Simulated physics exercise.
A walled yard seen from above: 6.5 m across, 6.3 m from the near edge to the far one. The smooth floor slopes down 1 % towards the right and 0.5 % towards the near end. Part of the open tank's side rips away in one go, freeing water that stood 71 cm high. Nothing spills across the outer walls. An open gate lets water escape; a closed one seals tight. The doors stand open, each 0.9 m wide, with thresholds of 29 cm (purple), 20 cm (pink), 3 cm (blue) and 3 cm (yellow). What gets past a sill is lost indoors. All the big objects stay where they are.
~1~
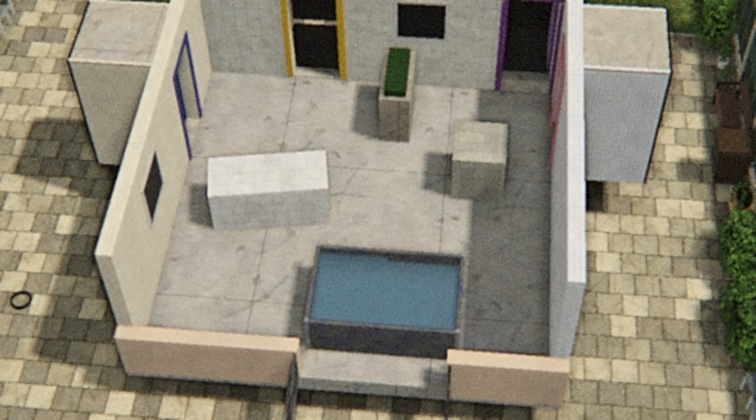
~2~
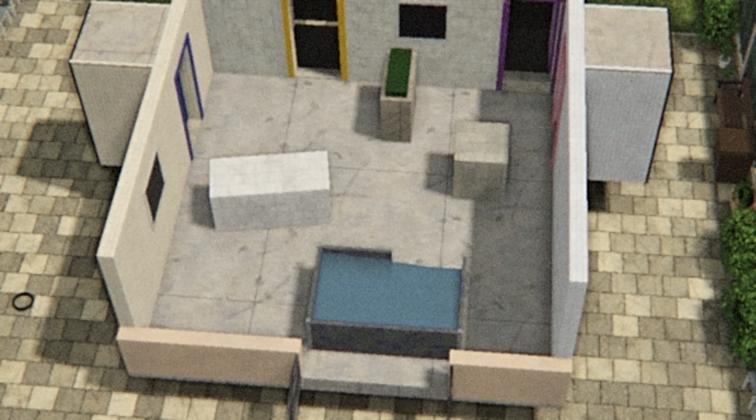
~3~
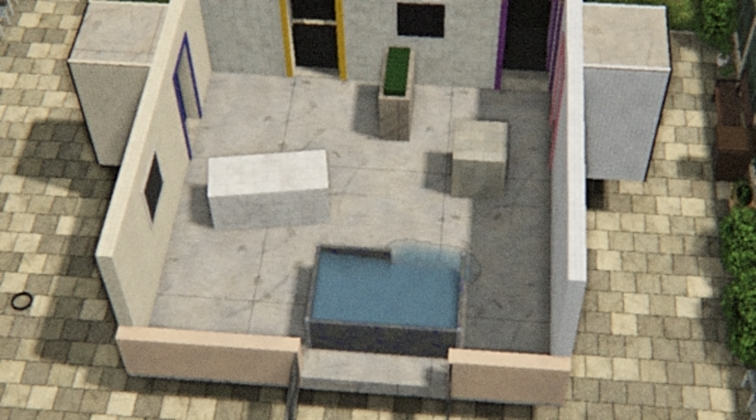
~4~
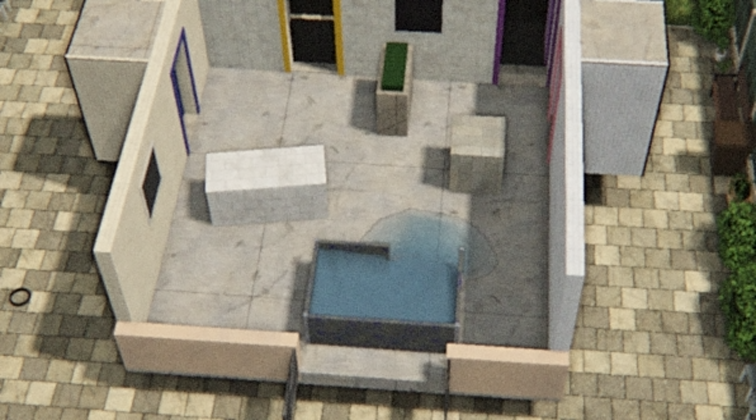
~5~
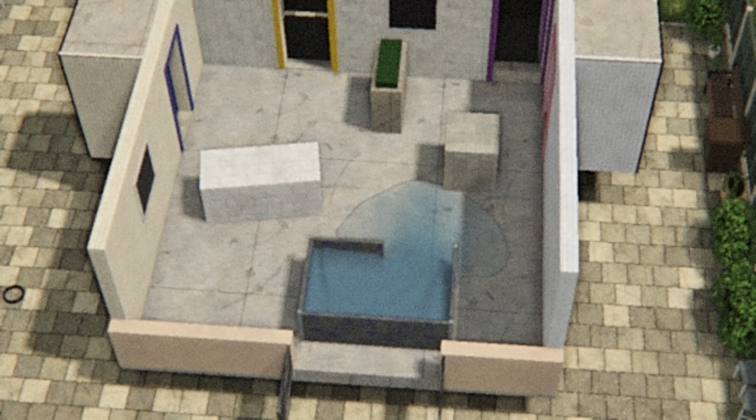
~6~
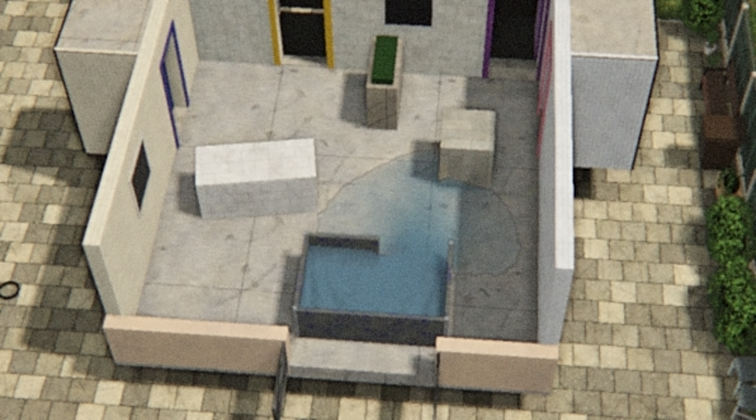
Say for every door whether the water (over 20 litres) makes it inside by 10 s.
Door by door: At the purple door it does not reach the limit; at the pink door it stays under the limit; at the blue door it passes the limit; at the yellow door it exceeds the limit.
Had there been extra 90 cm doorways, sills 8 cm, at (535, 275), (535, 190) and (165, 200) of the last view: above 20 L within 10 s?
In that order: Below, over, not over.
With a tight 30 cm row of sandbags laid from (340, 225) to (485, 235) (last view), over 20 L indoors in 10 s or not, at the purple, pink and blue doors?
Then: Purple not over, pink not over, blue below.
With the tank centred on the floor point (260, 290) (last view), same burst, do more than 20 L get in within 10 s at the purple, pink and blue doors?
Then: Purple below, pink not over, blue not over.
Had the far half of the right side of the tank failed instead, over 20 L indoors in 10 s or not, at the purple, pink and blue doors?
Then: Purple not over, pink not over, blue below.
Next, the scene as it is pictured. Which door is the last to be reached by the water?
The blue one.
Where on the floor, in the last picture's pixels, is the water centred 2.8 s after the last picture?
At about (414, 202).
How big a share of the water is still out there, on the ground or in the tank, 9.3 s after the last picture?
Roughly 92 in a hundred.
Then, 0.7 s after the last picture water covers 30 % of the floor and is deepest (39 cm) near (456, 194); purple door not reached, pink door not reached, blue door not reached, yellow door not reached.
Then, 1.5 s after the last picture water covers 40 % of the floor and is deepest (34 cm) near (538, 200); purple door 3 cm at the sill, 0 L in, pink door 9 cm at the sill, 0 L in, blue door not reached, yellow door 3 cm at the sill, 0 L in.
Then, 2.8 s after the last picture water covers 60 % of the floor and is deepest (25 cm) near (539, 108); purple door 21 cm at the sill, 0 L in, pink door 7 cm at the sill, 0 L in, blue door not reached, yellow door 5 cm at the sill, 21 L in.
Then, 5.3 s after the last picture water covers 75 % of the floor and is deepest (16 cm) near (539, 160); purple door 12 cm at the sill, 1 L in, pink door 14 cm at the sill, 0 L in, blue door 5 cm at the sill, 15 L in, yellow door 4 cm at the sill, 44 L in.
Then, 9.3 s after the last picture water covers 95 % of the floor and is deepest (12 cm) near (537, 370); purple door 8 cm at the sill, 1 L in, pink door 9 cm at the sill, 0 L in, blue door 7 cm at the sill, 46 L in, yellow door 6 cm at the sill, 67 L in.
